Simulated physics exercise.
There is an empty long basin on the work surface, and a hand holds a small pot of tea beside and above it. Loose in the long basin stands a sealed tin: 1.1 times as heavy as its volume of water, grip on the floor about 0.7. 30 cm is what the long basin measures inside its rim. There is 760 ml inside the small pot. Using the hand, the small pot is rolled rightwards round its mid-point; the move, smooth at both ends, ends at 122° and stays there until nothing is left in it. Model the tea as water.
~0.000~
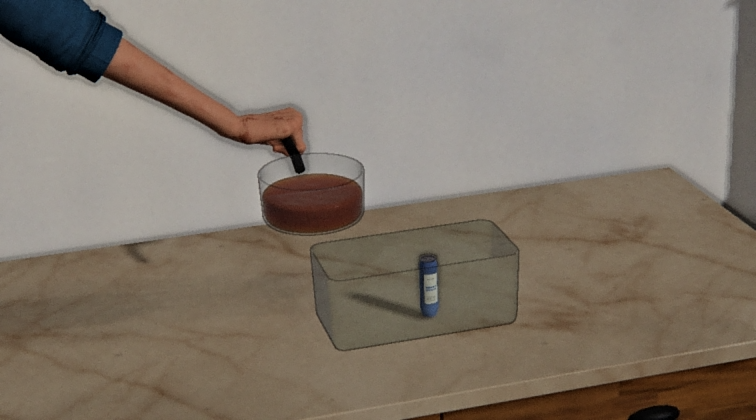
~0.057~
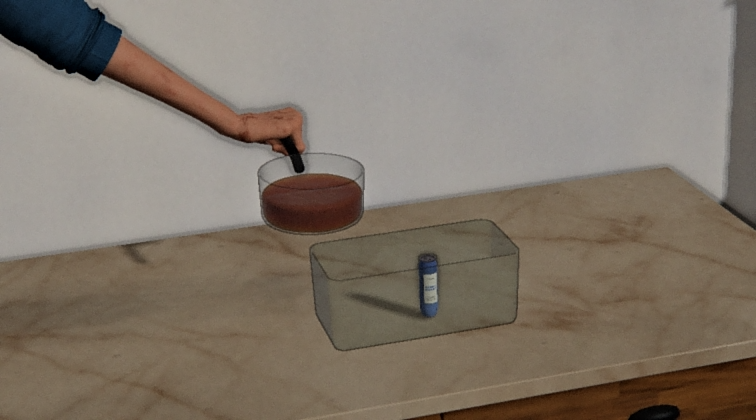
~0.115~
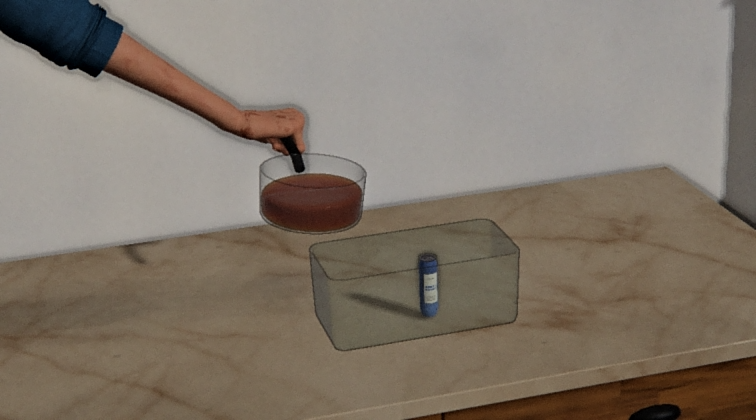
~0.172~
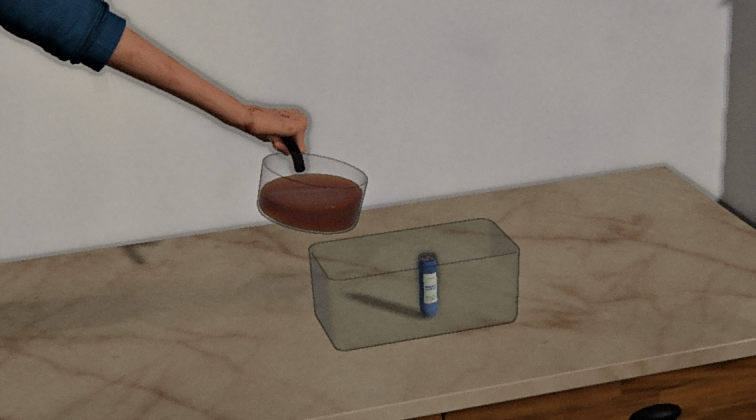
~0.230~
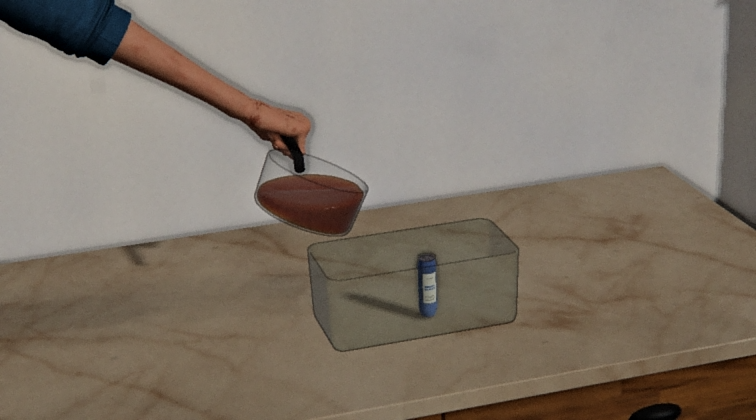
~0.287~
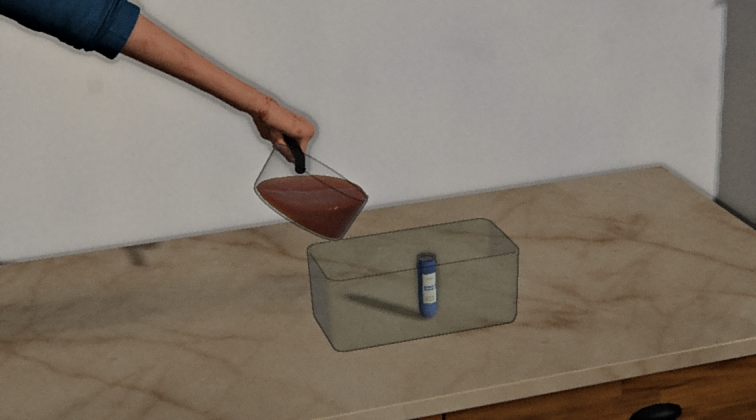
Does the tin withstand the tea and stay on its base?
Yes, I'd say it will ride it out.
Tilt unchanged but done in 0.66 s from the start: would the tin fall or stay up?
Then it remains upright.
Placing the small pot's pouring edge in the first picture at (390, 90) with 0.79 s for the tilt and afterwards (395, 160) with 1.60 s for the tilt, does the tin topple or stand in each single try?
First it remains upright; then it stays up.
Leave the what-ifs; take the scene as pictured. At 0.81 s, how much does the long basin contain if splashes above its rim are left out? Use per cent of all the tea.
About 96 per cent.
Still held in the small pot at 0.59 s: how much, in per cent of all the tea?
About 20 percent.
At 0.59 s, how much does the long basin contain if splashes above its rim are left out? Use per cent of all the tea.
Around 58 percent.
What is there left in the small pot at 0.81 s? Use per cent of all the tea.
1 in a hundred, give or take.
After 0.59 s the tilt is 103° and 19 per cent is still to pour; the tin stands where it began.
After 0.81 s the tilt is 122° and 1 per cent is still to pour; the tin stands where it began.
After 1.04 s the tilt is 122° and 0 per cent is still to pour; the tin stands where it began.
After 1.29 s the tilt is 122° and 0 per cent is still to pour; the tin stands where it began.
In the end the tin stands where it began.
